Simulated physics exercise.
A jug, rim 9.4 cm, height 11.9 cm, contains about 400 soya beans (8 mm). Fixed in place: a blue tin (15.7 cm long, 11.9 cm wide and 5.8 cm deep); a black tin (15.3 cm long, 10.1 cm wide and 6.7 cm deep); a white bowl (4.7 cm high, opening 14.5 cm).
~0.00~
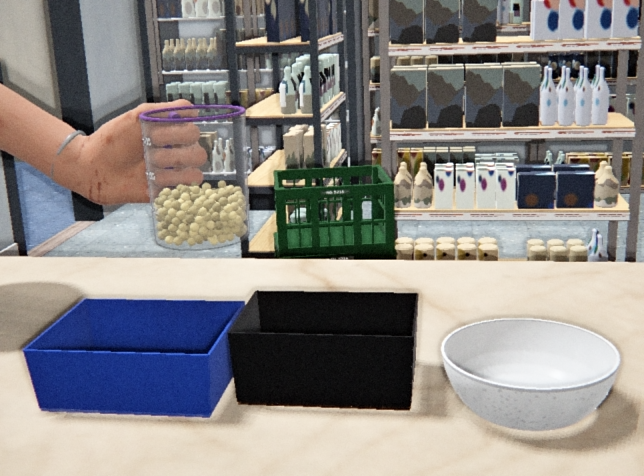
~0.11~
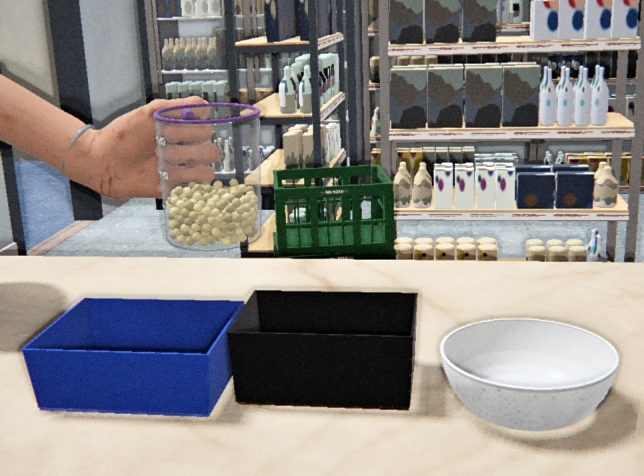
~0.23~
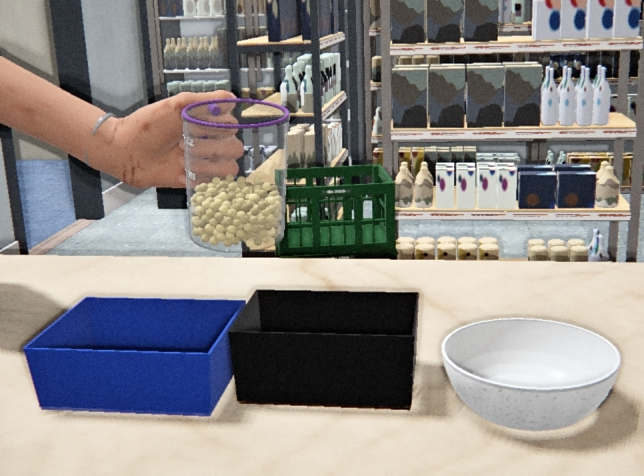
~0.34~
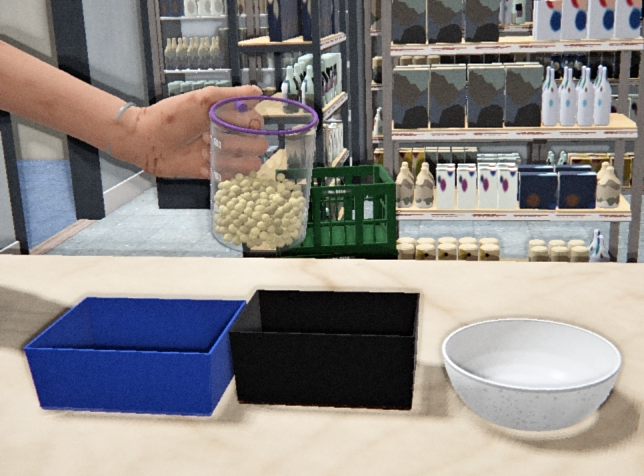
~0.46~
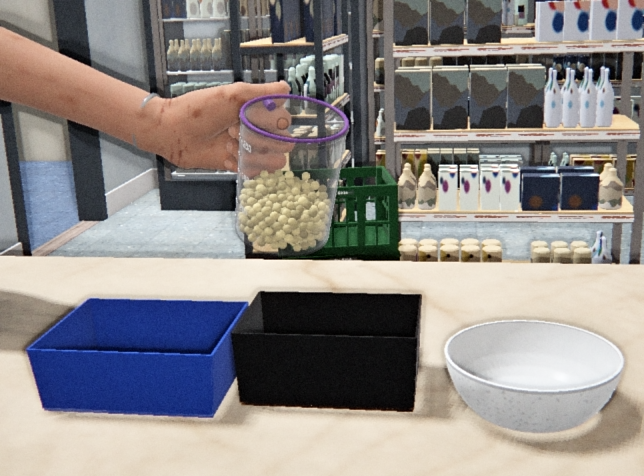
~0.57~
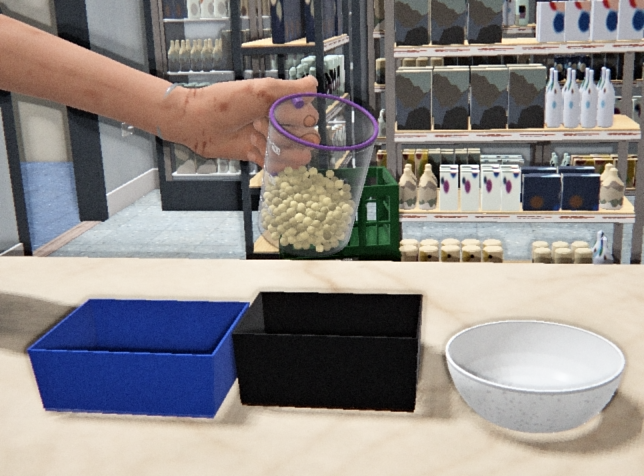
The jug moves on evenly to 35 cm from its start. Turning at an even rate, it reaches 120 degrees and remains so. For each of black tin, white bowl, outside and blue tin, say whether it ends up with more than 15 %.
Black tin: Not more, white bowl: Not more, outside: More, blue tin: Not more.
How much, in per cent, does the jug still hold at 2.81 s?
10 percent, roughly.
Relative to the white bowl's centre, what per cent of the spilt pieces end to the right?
I reckon close to 100 per cent of the spill.
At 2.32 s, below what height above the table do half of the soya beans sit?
The answer is about 16 centimetres.
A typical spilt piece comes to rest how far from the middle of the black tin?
Some 32 cm from the centre.
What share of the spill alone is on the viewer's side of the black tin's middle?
About 80 per cent.
After 1.24 s, tilt 56 degrees; jug 100 %; middle of all pieces near (445, 196).
After 1.80 s, tilt 82 degrees; jug 100 %; middle of all pieces near (561, 188).
After 2.32 s, tilt 107 degrees; outside 5 %, jug 90 %, in the air 10 %; middle of all pieces near (580, 209).
Then, at 2.81 s, tilt 120 degrees; outside 80 %, white bowl 5 %, jug 10 %, in the air 10 %.
By 3.8 s all is still; outside 95 %, blue tin 0 %, black tin 0 %, white bowl 5 %, jug 0 %.
